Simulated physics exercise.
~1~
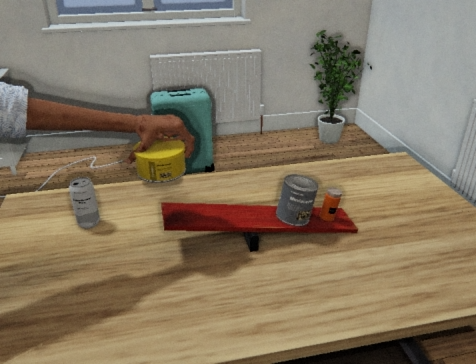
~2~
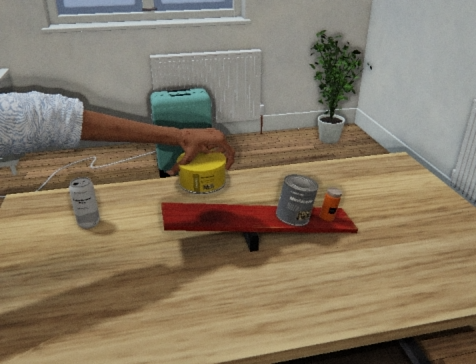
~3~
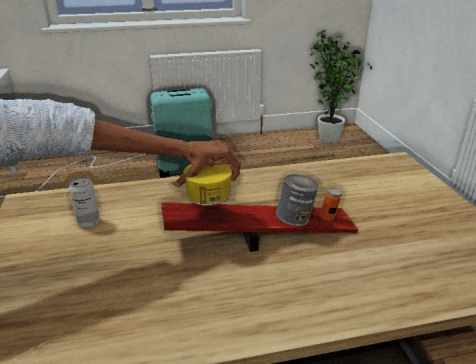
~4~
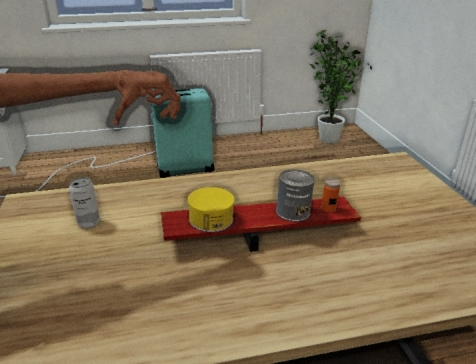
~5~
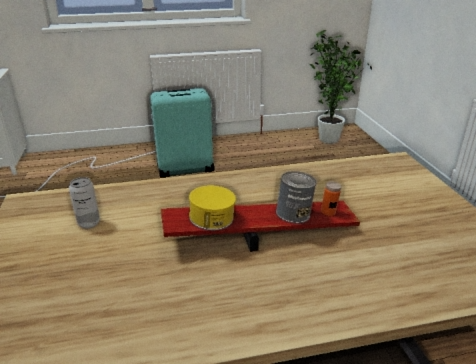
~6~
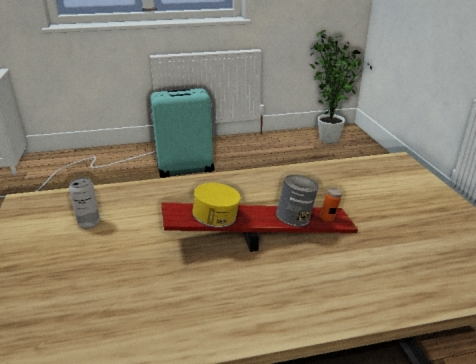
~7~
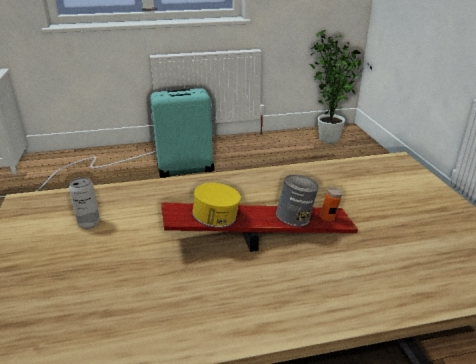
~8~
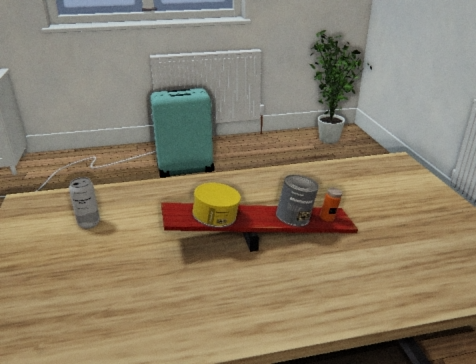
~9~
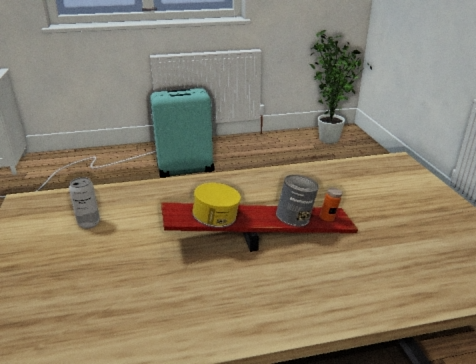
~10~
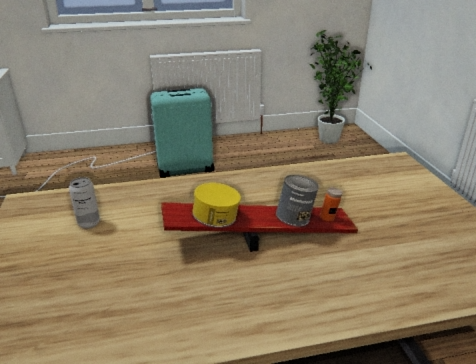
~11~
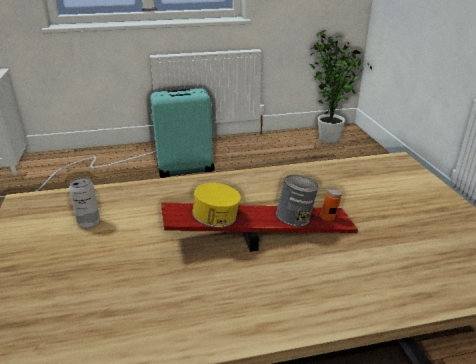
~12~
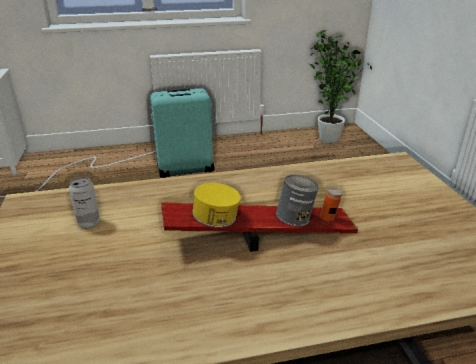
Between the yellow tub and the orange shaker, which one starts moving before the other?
The yellow tub moves first, carried by the hand towards the plank. The orange shaker only shifts later, when the plank rocks as the hand lets go.
